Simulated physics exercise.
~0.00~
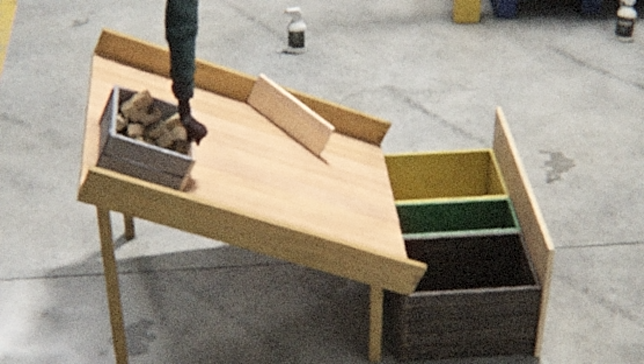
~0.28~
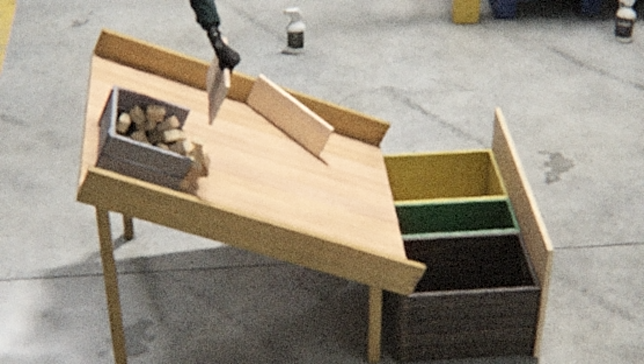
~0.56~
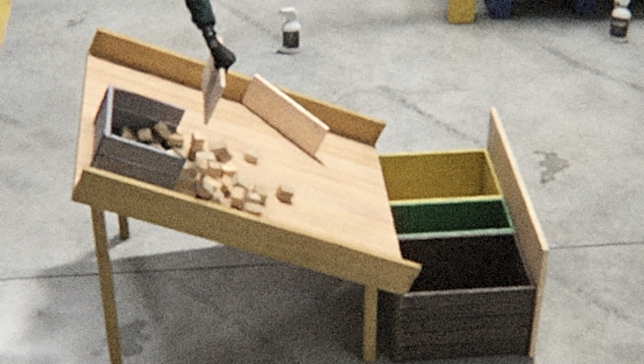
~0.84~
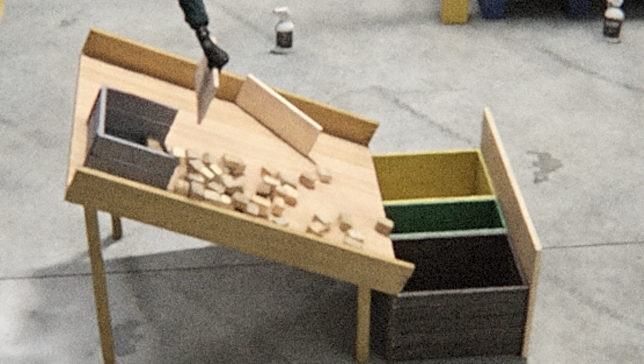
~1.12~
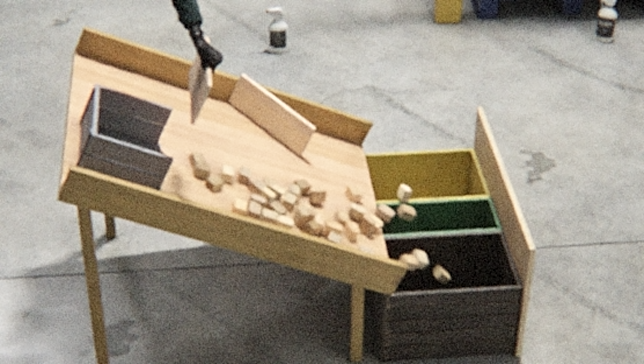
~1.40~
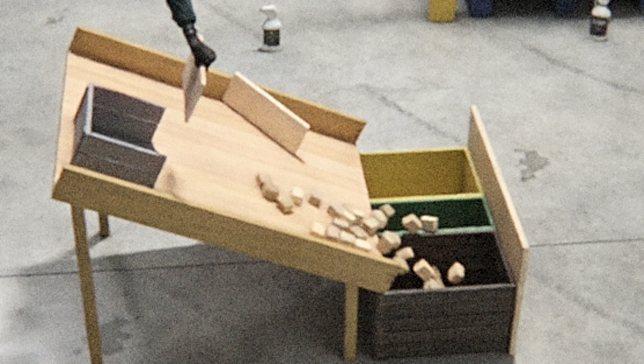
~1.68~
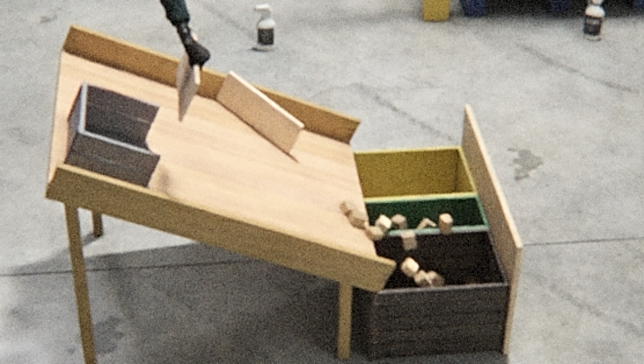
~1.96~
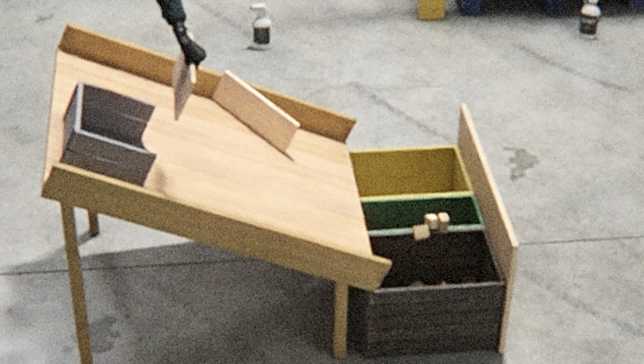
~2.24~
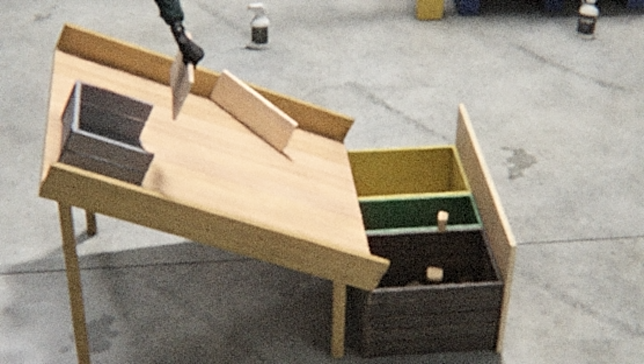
To begin with, a gloved hand reaches down to a grey pen packed with small wooden blocks at the high end of a sloping table, above a yellow bin, a green bin and a black tub. The hand lifts a flat gate away, and the blocks start spilling out. They tumble down to the right in a loose spread, passing below the angled board as the pen empties. Reaching the low edge, they drop off, mostly into the black tub, with others heading for the green bin. Finally, the slope is bare and the last few blocks bounce above the containers.
